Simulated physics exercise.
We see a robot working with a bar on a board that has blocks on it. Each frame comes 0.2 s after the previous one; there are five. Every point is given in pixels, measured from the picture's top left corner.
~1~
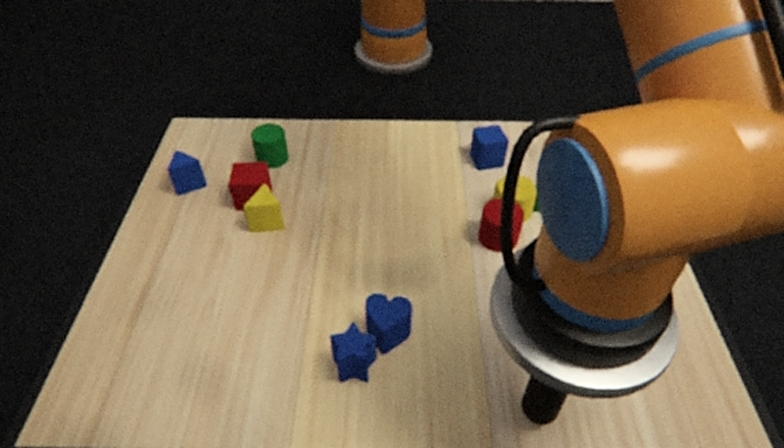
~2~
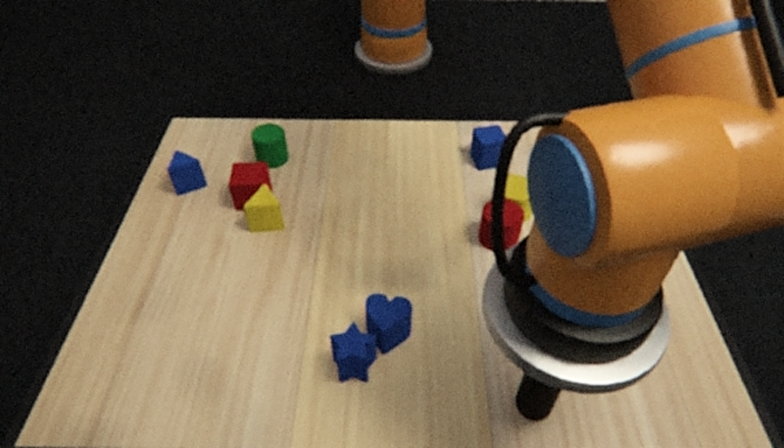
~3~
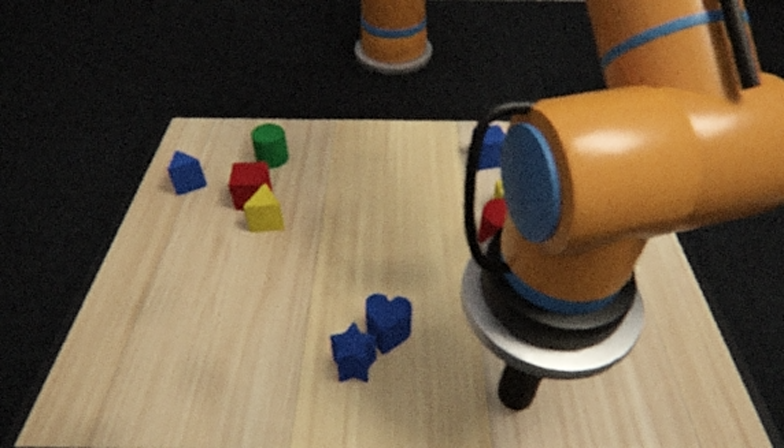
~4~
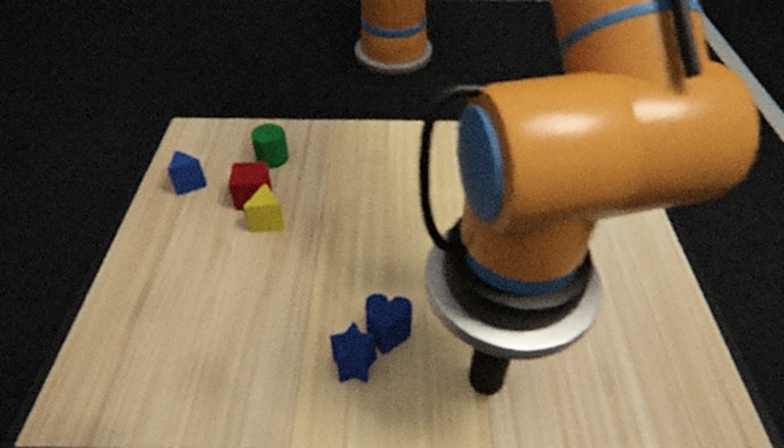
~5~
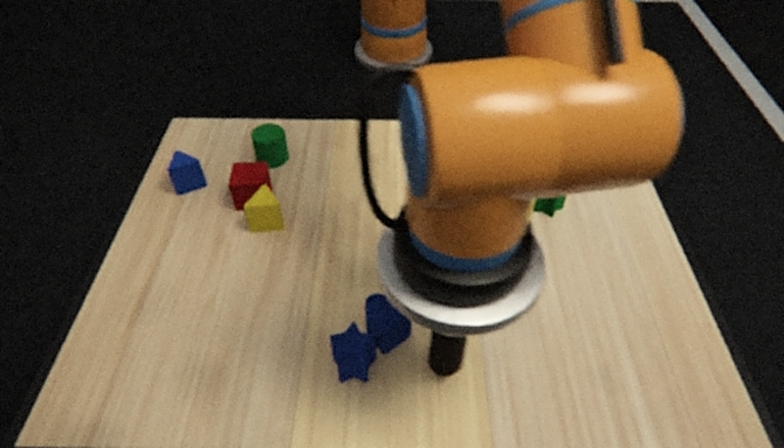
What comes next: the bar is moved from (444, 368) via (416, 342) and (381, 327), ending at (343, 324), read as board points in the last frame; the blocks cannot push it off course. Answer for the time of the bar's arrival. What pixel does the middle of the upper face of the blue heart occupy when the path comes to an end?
In the picture, that point is around (308, 289).
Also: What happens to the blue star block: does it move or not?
Left in place.
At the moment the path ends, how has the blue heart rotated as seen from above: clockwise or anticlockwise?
It twists against the clock when seen from above.
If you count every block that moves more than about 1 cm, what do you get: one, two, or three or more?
It shifts a single block.
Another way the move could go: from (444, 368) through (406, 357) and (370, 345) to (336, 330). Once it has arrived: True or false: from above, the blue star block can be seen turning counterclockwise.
True
On the path given first. One third of the way, bar (415, 335); blue heart (381, 306), turned 10° anticlockwise.
Two thirds of the way, bar (379, 320); blue heart (345, 295), turned 40° anticlockwise.
At the end, bar (342, 317); blue star block not moved; blue heart (308, 289), turned 30° anticlockwise.
